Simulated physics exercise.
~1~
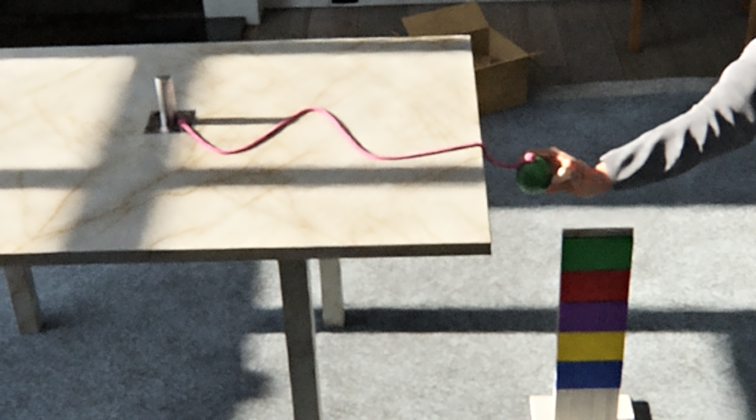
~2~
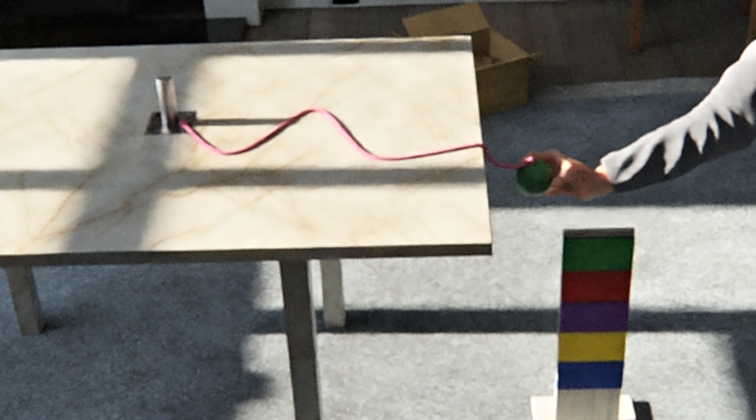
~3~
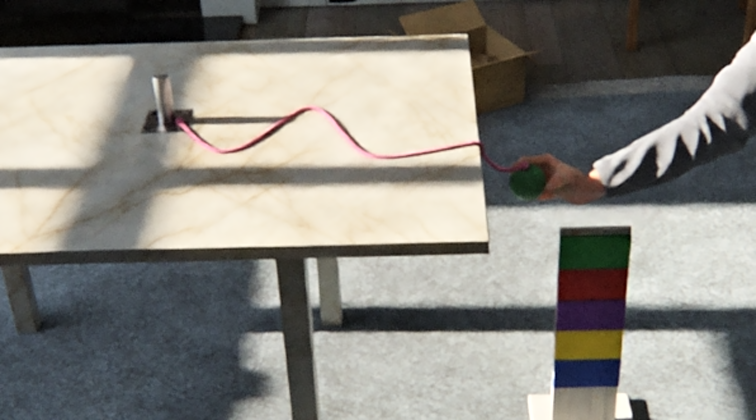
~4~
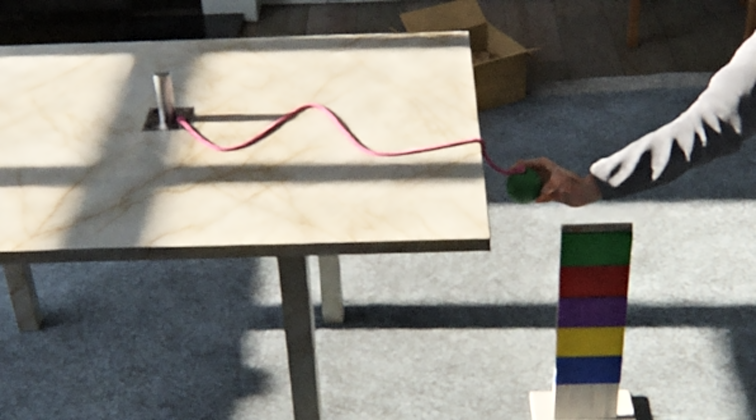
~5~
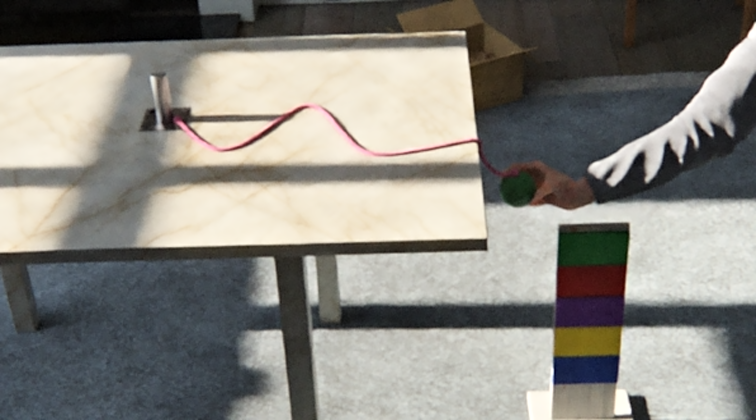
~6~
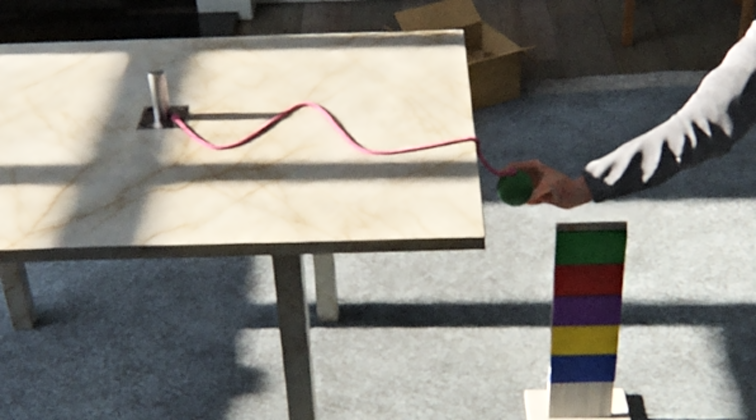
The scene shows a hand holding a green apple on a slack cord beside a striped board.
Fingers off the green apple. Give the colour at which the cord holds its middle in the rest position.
The cord holds it at purple.
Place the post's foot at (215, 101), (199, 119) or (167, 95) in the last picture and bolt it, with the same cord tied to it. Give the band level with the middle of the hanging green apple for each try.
Result 1: Yellow. Result 2: Yellow. Result 3: Purple.
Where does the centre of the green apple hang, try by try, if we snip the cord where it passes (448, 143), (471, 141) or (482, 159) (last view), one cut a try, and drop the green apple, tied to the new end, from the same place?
Going through them in turn gives (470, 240), (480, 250) and finally (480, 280).
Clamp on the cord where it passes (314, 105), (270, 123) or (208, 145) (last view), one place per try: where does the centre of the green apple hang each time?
Approximately at (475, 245), at (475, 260) and at (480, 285), in that order.
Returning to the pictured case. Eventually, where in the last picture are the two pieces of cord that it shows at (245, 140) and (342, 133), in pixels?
First: (285, 121). Second: (451, 130).
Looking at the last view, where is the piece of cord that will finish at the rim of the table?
That spot lies near (353, 144).
Soon after, apple near (510, 296); level with red.
Then, apple near (454, 295); level with purple.
Further on, apple near (486, 310); level with purple.
At rest, apple near (475, 309); level with purple. Its middle rests at the purple band.
